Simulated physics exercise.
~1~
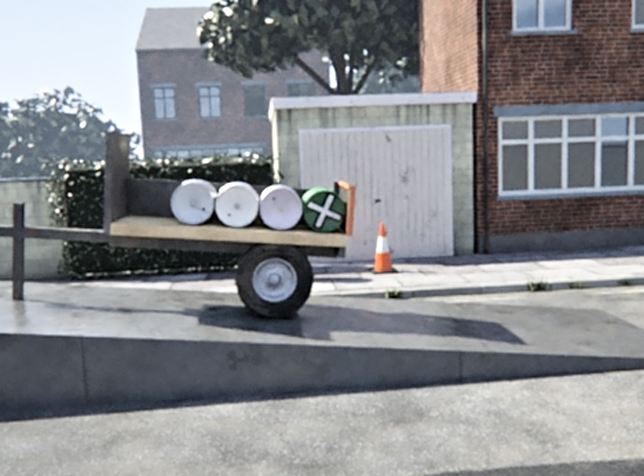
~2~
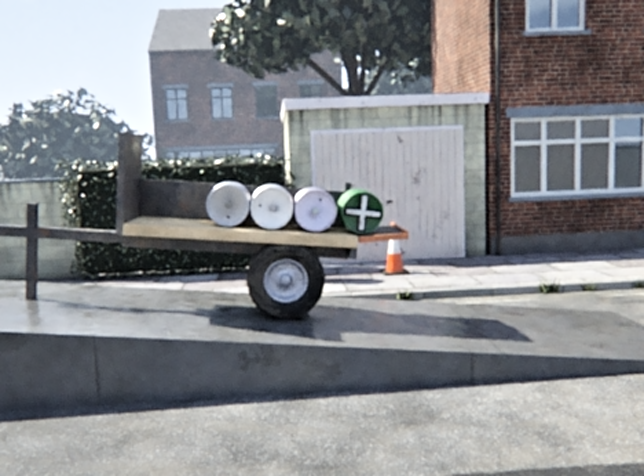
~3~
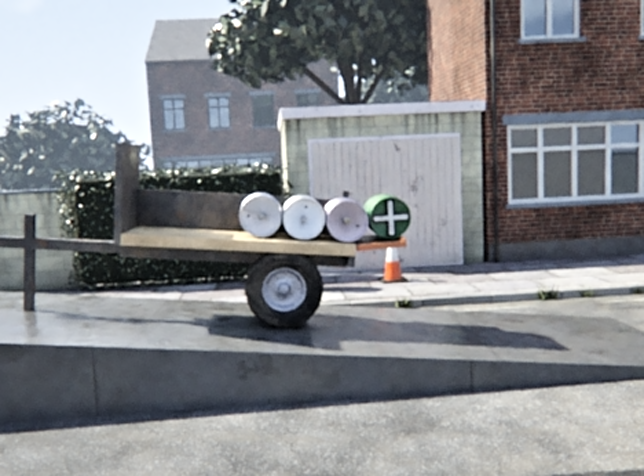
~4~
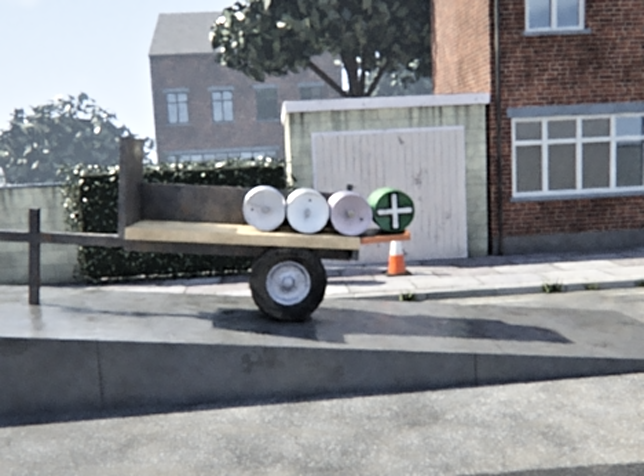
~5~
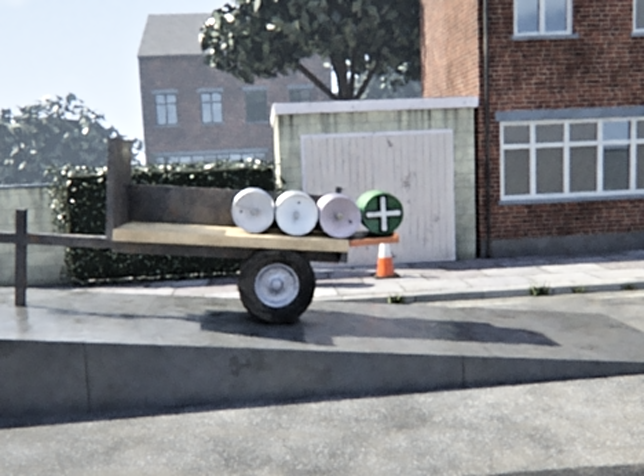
Four kegs roll right as the trailer's tailgate drops, and the green one stops on it.
